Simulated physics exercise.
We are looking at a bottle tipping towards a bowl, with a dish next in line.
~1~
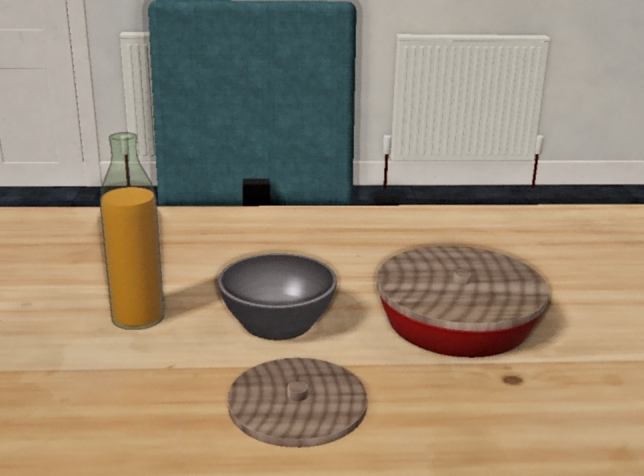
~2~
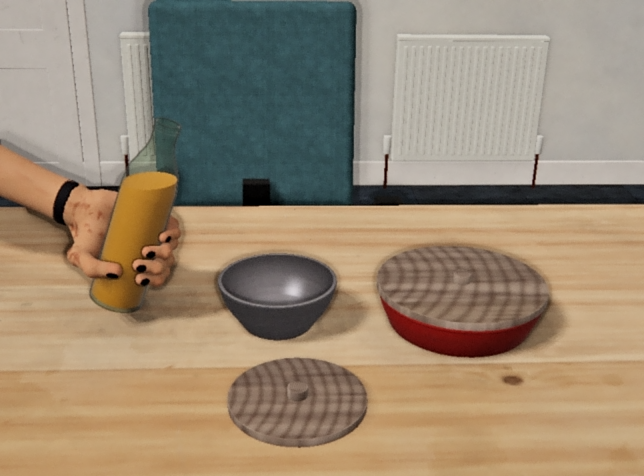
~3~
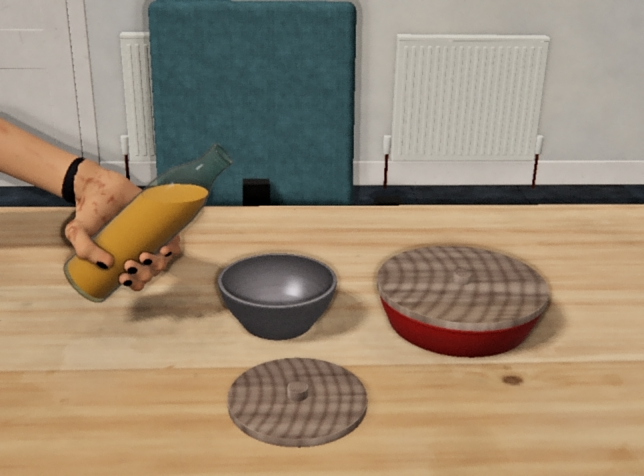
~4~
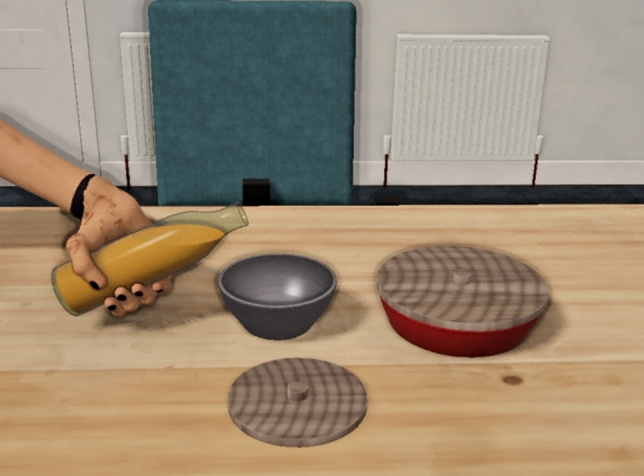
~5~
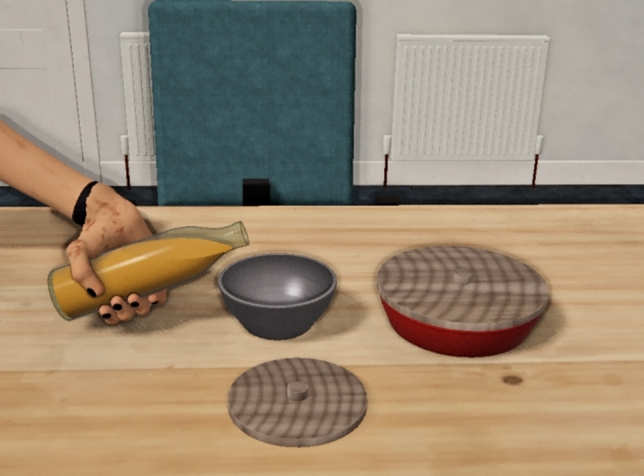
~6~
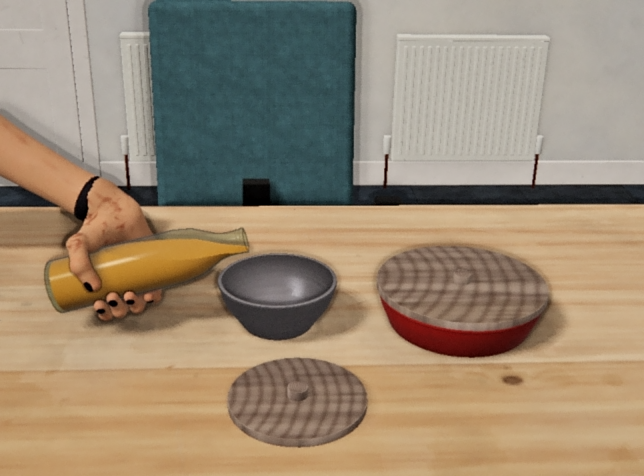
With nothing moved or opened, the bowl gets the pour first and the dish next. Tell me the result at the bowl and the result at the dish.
Bowl: In, dish: Out.
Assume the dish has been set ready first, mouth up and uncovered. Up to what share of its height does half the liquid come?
My estimate is 25 %.
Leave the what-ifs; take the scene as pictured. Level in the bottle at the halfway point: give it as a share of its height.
About 35 per cent of the height.
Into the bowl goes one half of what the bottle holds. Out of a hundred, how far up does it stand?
I'd put it close to 50 per cent.
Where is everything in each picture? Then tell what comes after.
In the first picture, before the pour; bottle (130, 229) about two thirds full; bowl (278, 303) open; dish (459, 307) with its lid on.
In the second picture, the bottle is on its way; bottle about two thirds full, surface at (151, 182); bowl (278, 303) open.
In the third picture, tilting; bottle (154, 217) tipped 45° with all of its load; dish (459, 307) with its lid on.
In the fourth picture, no stream yet; bottle (156, 252) tipped 65° with all of its load; bowl (278, 303) open.
In the fifth picture, still nothing leaves it; bottle (155, 264) tipped 70° with all of its load; dish (459, 307) with its lid on.
In the sixth picture, on the point of pouring; bottle (153, 263) tipped 75° with all of its load; bowl (278, 303) open; dish (459, 307) with its lid on.
A moment on, the orange juice goes into the bowl.
Further on, it hits the lid of the dish and runs off.
When it is over, the bowl has its share inside; the dish is empty, in a puddle.
